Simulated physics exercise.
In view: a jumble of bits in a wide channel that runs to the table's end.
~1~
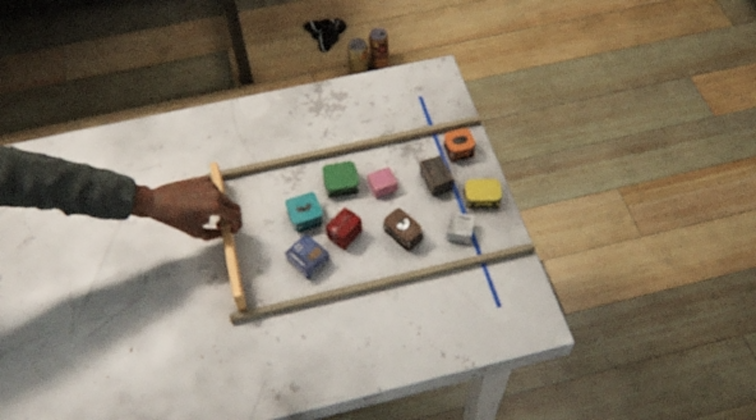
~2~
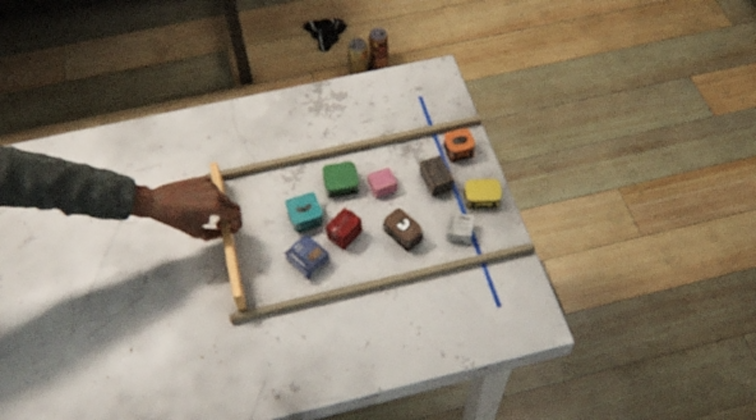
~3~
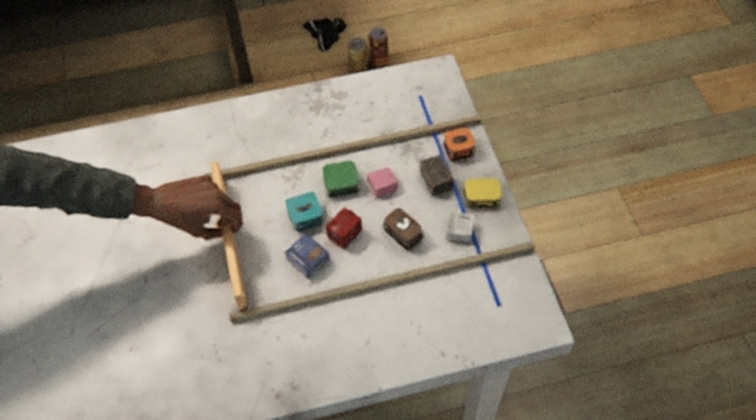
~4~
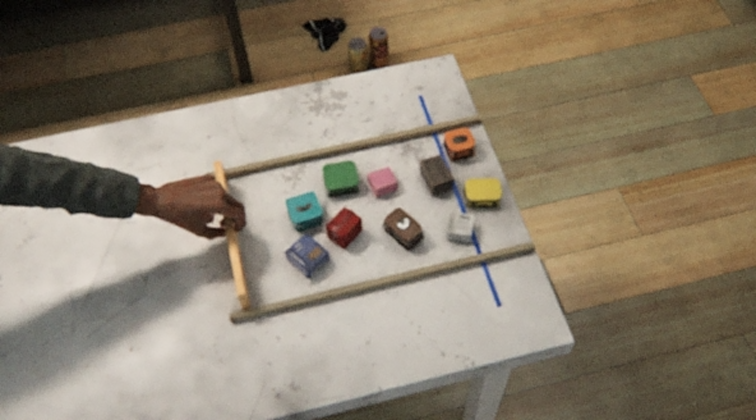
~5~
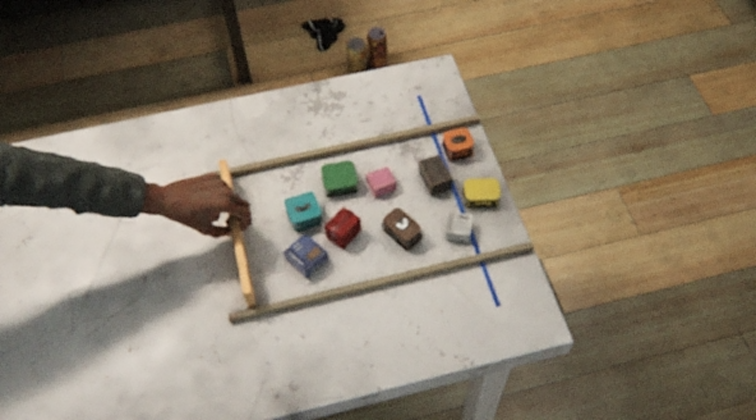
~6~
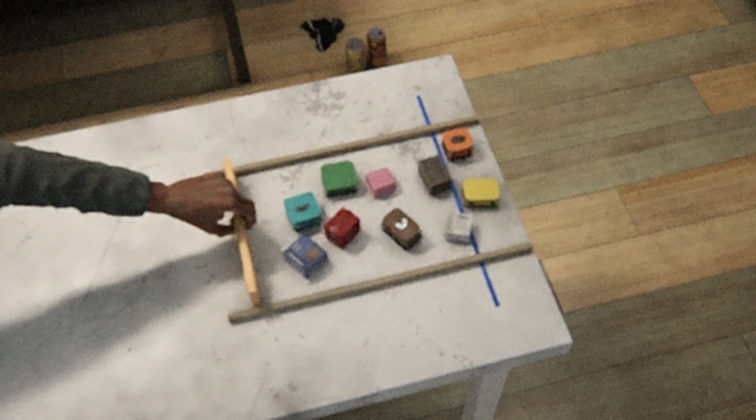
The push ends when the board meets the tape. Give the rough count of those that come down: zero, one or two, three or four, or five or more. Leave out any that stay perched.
Here the number that fall off is three or four.
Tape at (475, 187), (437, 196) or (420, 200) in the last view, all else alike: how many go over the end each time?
It would be 6, 1 and 0.
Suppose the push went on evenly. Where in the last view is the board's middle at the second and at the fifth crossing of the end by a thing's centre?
Near (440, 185) and (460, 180).
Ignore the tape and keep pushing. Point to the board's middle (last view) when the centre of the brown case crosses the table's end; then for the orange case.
About (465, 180), and (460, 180) for the other.
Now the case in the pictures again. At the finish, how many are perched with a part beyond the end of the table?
That would be 2.
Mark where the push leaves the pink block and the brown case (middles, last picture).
The pink block at (490, 161), the brown case at (508, 213).
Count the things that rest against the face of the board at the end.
In contact: 4.
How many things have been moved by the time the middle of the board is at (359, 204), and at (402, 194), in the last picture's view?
By then 6, and 9.
Early on, none off yet; yellow case at rest near (481, 193); orange case at rest near (457, 145); white box at rest near (459, 227).
A while later, none off yet; yellow case travelled about its own width near (511, 194); orange case at rest near (457, 145); white box travelled well along near (500, 216).
Finally, the number that fall off is three or four; lost, black block, white box and yellow case.
